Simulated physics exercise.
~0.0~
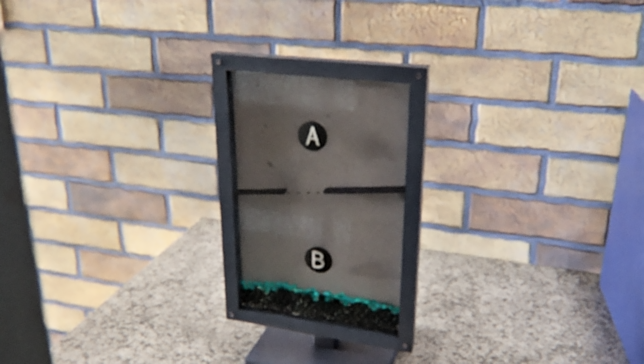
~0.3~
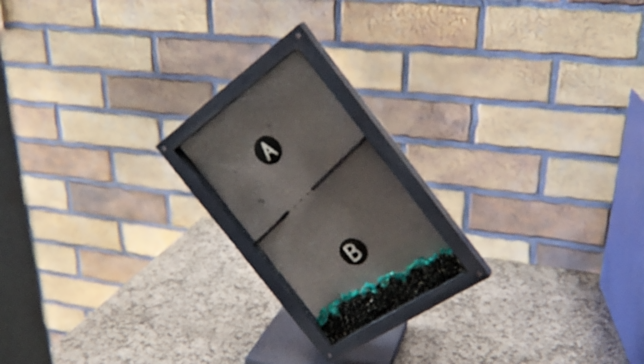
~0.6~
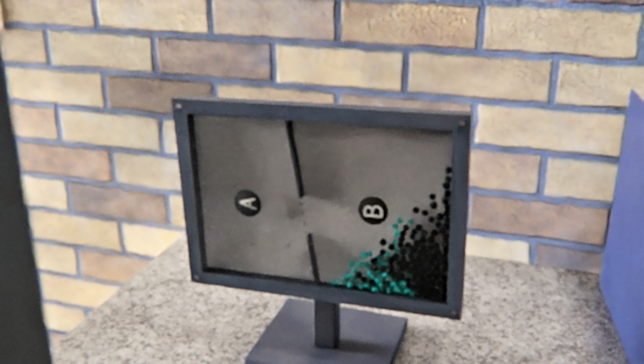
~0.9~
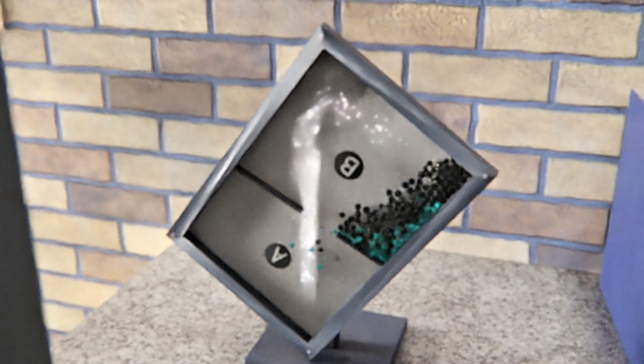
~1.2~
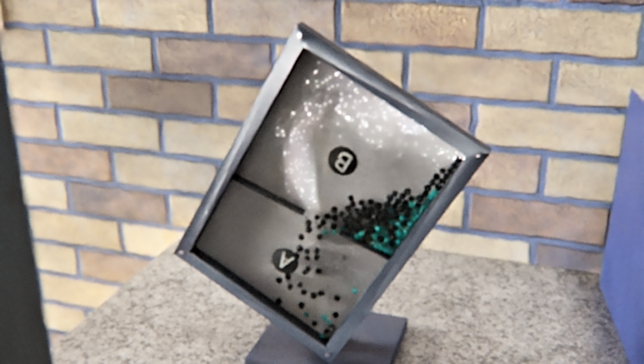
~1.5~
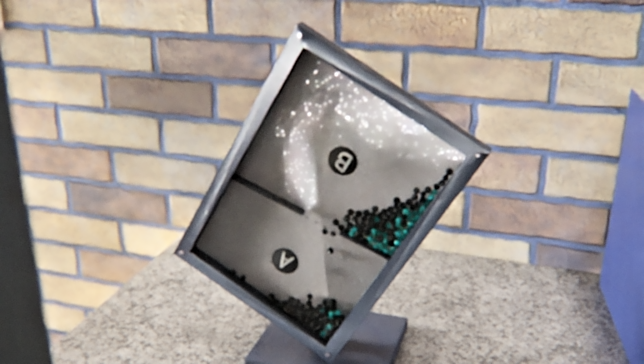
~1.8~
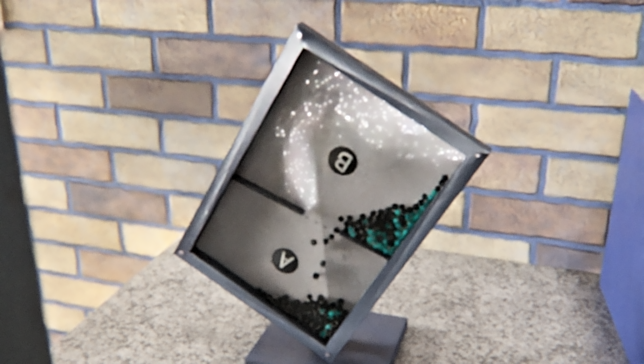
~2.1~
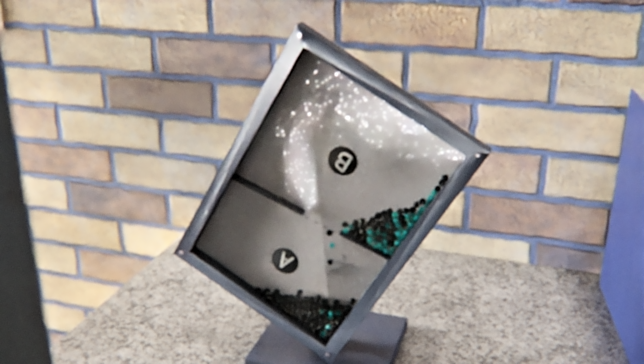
A dark-framed rectangular case with a clear front stands on a speckled stone surface before a tan brick wall, seen from the front by a still camera. Inside, black beads topped with smaller turquoise ones lie along the bottom of chamber B, below chamber A. The case turns anticlockwise onto its side, and the beads slide into a sloping heap at the right. It keeps turning until B is uppermost, and beads spill through the gap in the dividing line into A. The case stops tilted, with beads resting in both chambers in roughly equal shares.
